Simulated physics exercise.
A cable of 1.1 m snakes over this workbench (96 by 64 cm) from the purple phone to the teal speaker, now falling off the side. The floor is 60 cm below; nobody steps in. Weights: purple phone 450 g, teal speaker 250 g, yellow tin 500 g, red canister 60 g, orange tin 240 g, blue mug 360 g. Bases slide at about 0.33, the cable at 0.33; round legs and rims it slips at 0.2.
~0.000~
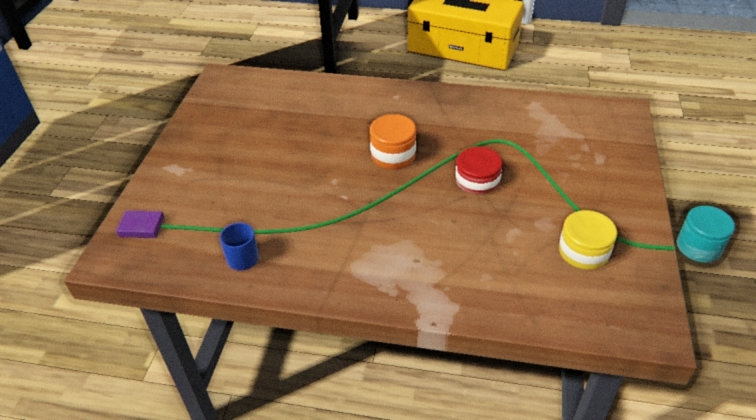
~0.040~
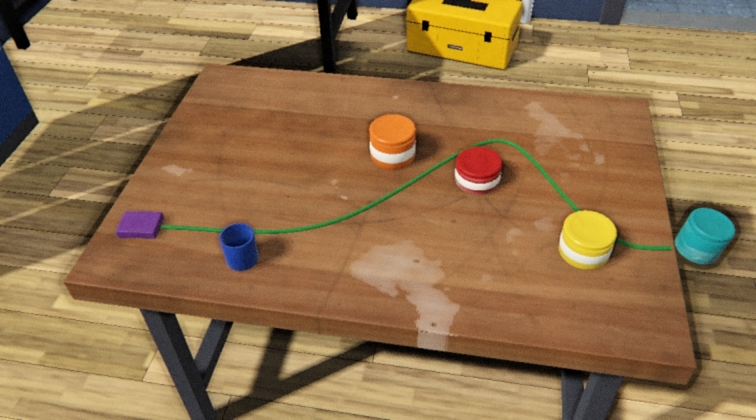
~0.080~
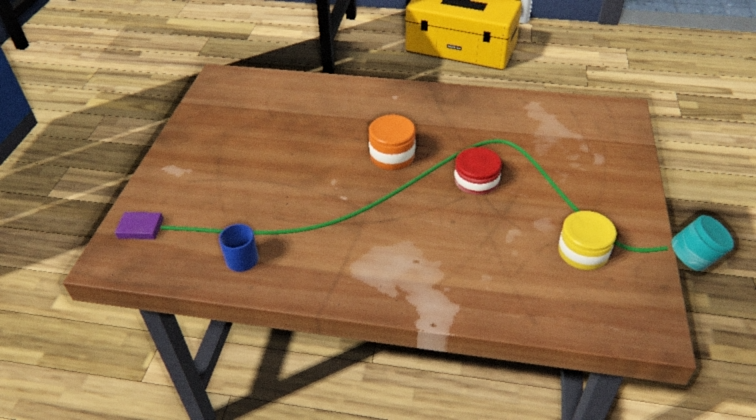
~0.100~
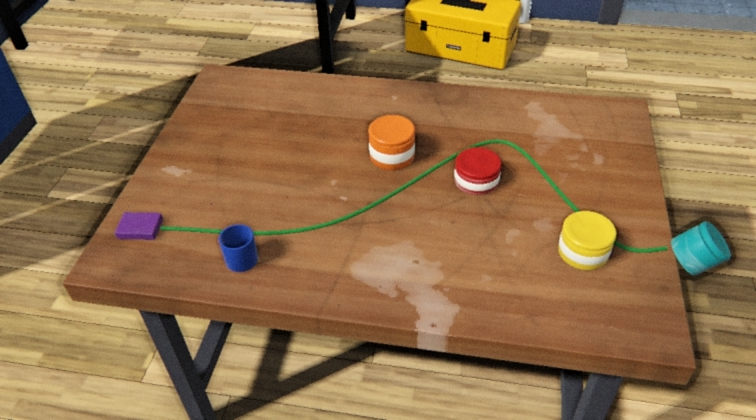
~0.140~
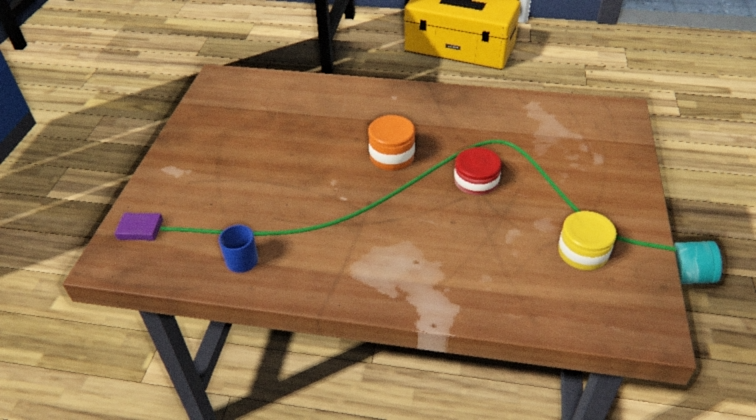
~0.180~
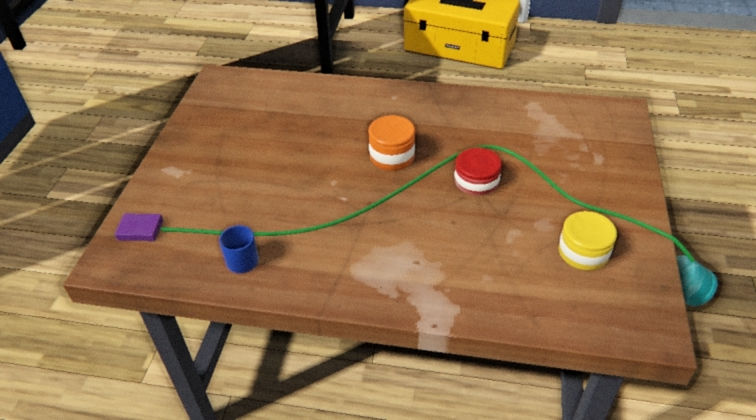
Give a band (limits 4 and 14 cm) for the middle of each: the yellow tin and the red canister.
Result: Yellow tin barely shifts, red canister travels a long way.
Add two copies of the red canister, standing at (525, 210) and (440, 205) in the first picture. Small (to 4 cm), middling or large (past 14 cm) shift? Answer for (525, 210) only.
There: Middling.
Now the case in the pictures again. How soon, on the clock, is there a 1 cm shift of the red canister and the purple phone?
Red canister 0.26 s, purple phone 0.32 s.
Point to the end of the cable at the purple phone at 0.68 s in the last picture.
At about (199, 223).
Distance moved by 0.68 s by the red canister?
About: Red canister over the edge.
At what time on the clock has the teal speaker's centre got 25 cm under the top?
About: 0.30 s.
After 0.4 s, the cable's tail end at (188, 223); red canister 34 cm off its start, teal speaker over the edge, purple phone 4 cm off its start.
After 0.7 s, the cable's tail end at (199, 223); red canister over the edge, teal speaker over the edge, purple phone 6 cm off its start.
After 0.9 s, the cable's tail end at (204, 223); red canister over the edge, purple phone 7 cm off its start at (181, 219), teal speaker over the edge.
After 1.2 s, the cable's tail end at (220, 224); red canister over the edge, purple phone 10 cm off its start, teal speaker over the edge.
After 2.4 s, the cable's tail end at (229, 225); red canister over the edge, yellow tin 0 cm off its start at (591, 229), purple phone 11 cm off its start at (206, 219), teal speaker over the edge.
